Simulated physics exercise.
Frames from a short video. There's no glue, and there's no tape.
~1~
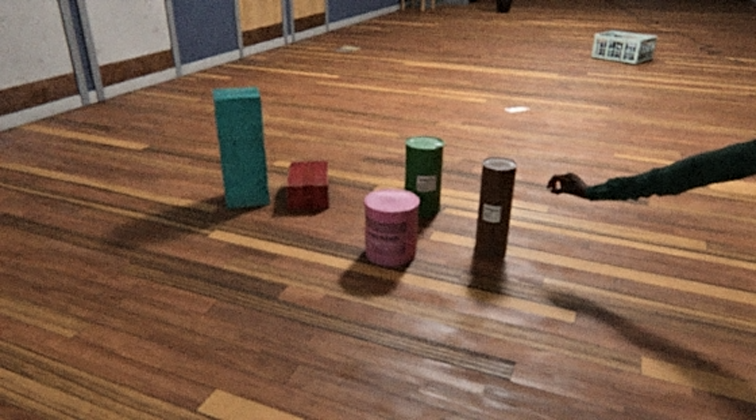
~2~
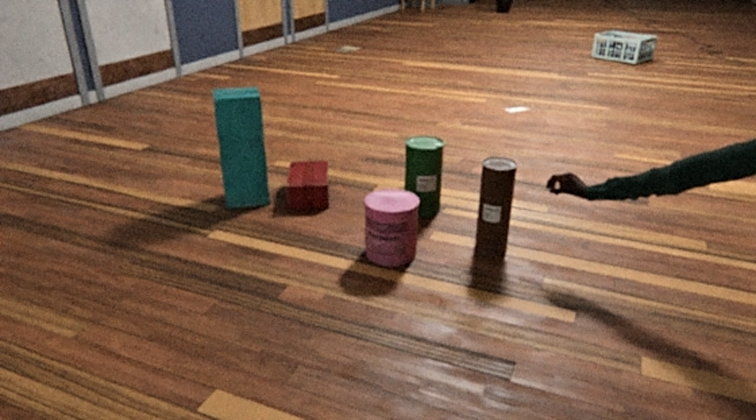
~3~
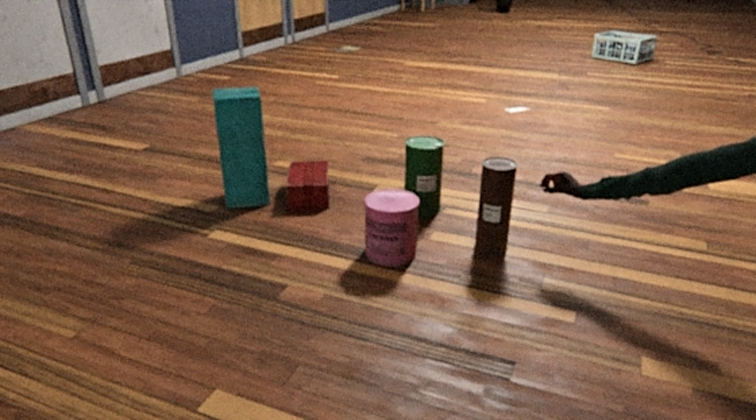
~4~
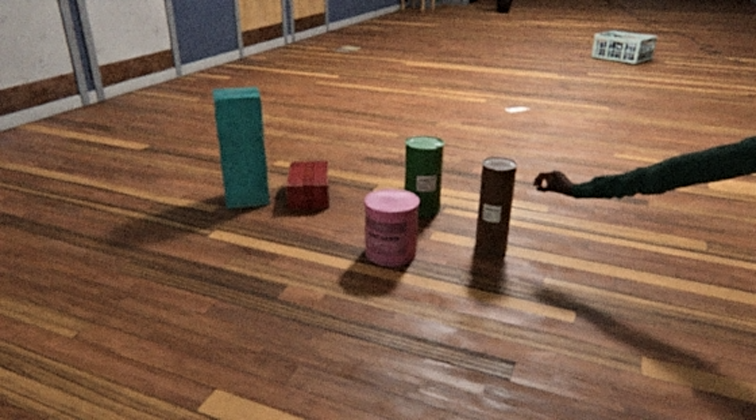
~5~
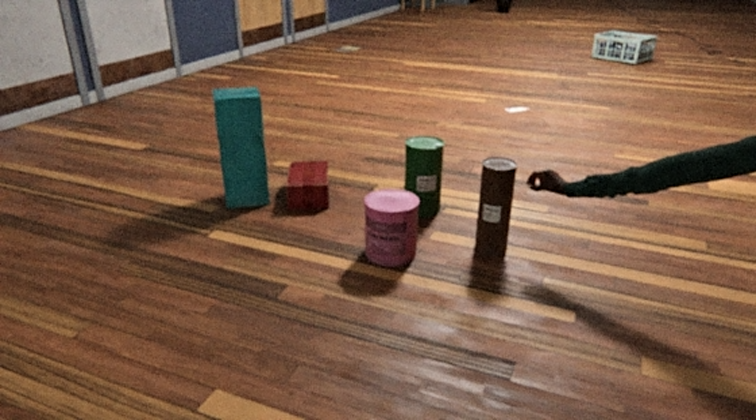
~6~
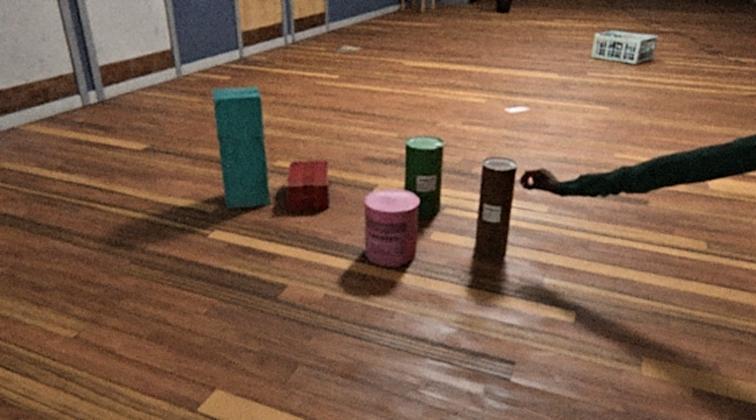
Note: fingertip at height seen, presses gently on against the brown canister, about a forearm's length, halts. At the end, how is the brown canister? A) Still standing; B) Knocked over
Option B: Knocked over.
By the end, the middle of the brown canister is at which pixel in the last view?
It ends up near (428, 222).
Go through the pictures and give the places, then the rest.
Brown canister (495, 207), in the first picture.
Brown canister (495, 207), in the second picture.
Brown canister (495, 207), in the third picture.
Brown canister (495, 207), in the fourth picture.
Brown canister (495, 207), in the fifth picture.
Brown canister (495, 207), in the sixth picture.
Then, 0.60 s past the last view, brown canister rocked 26° from its first pose near (473, 201).
Then, 0.90 s past the last view, brown canister rocked 67° from its first pose near (442, 210).
Finally, down or leaning hard on the floor, brown canister. Final places as the last picture's camera would see them, brown canister near (428, 221).
